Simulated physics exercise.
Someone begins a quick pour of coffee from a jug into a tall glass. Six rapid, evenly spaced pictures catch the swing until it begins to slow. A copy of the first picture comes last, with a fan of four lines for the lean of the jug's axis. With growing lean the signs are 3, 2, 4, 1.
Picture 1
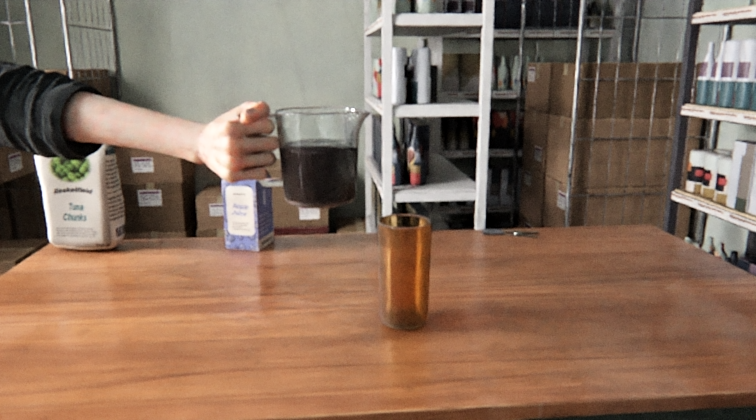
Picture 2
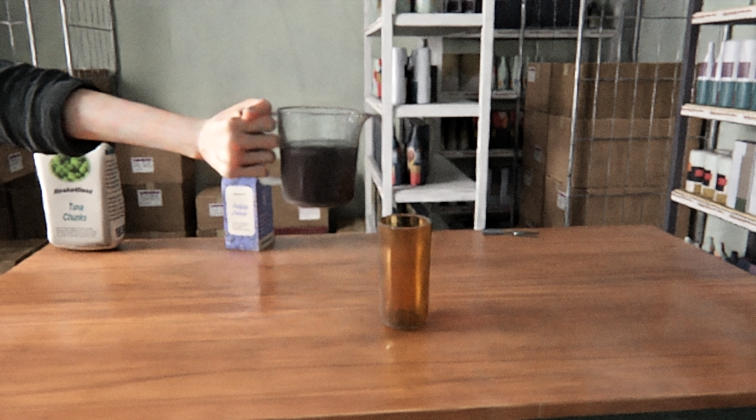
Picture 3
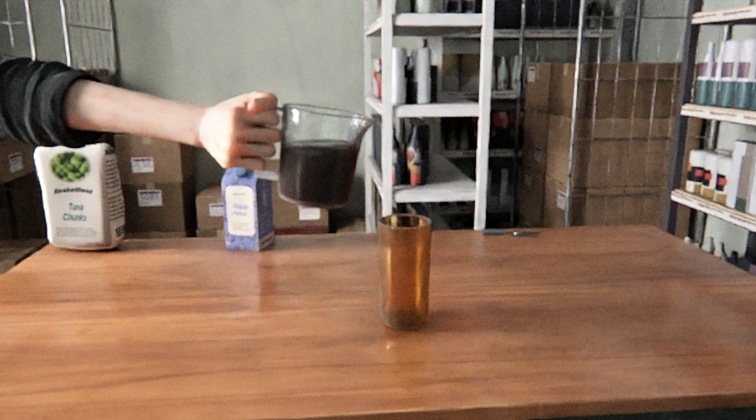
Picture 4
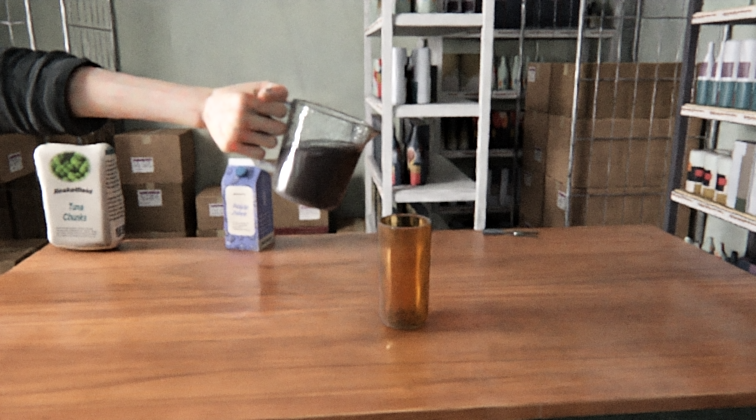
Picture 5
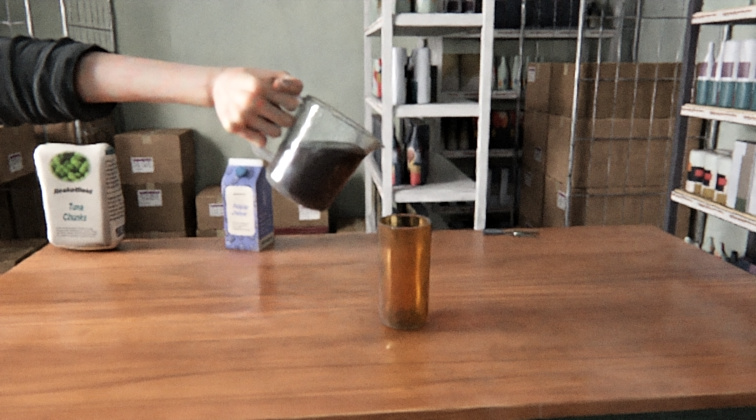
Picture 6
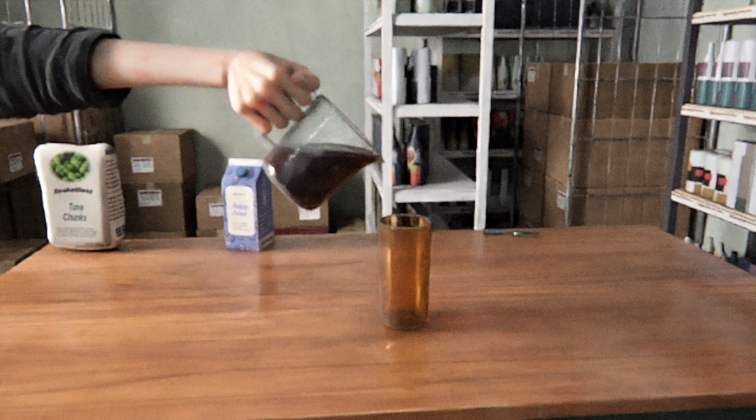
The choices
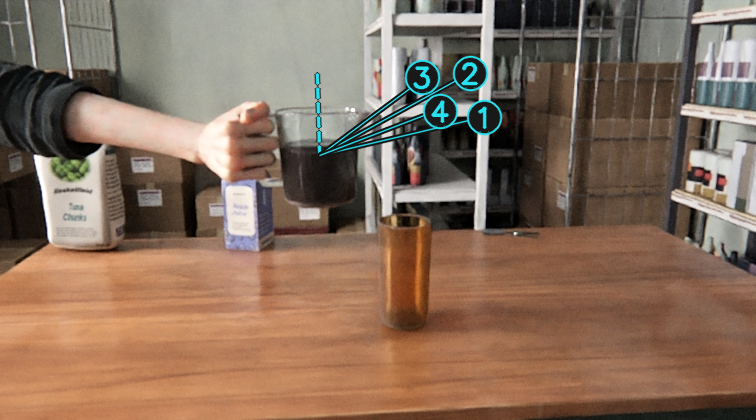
In this clip, a hand holds a glass jug of dark liquid above a wooden table, moves it slightly right and tilts it steadily toward a tall amber glass, the lip lowering near the rim while the liquid stays inside.
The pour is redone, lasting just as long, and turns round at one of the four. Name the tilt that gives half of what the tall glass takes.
The best tilt is 4.
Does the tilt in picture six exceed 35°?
Yes.
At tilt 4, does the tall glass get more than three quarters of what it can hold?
No.
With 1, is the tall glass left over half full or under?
Over.
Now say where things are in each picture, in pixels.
Upright, lip at (369, 112); rim of the tall glass round (405, 220); nothing has left yet, in the first picture.
Tipped about 2°, lip at (371, 114); nothing has left yet, in the second picture.
Tipped about 9°, lip at (375, 121); nothing has left yet, in the third picture.
Tipped about 20°, lip at (381, 132); nothing has left yet, in the fourth picture.
Tipped about 32°, lip at (384, 146); nothing has left yet, in the fifth picture.
Tipped about 46°, lip at (384, 161); nothing has left yet, in the sixth picture.
On the marked copy, 1 at (467, 120); 2 at (454, 81); 3 at (409, 88); 4 at (423, 115).
Choosing 1, the tall glass ends with about 68 % of what it can hold.
Choosing 2, the tall glass ends with about 35 % of what it can hold.
Choosing 3, the tall glass ends with about 20 % of what it can hold.
Choosing 4, the tall glass ends with about 51 % of what it can hold.
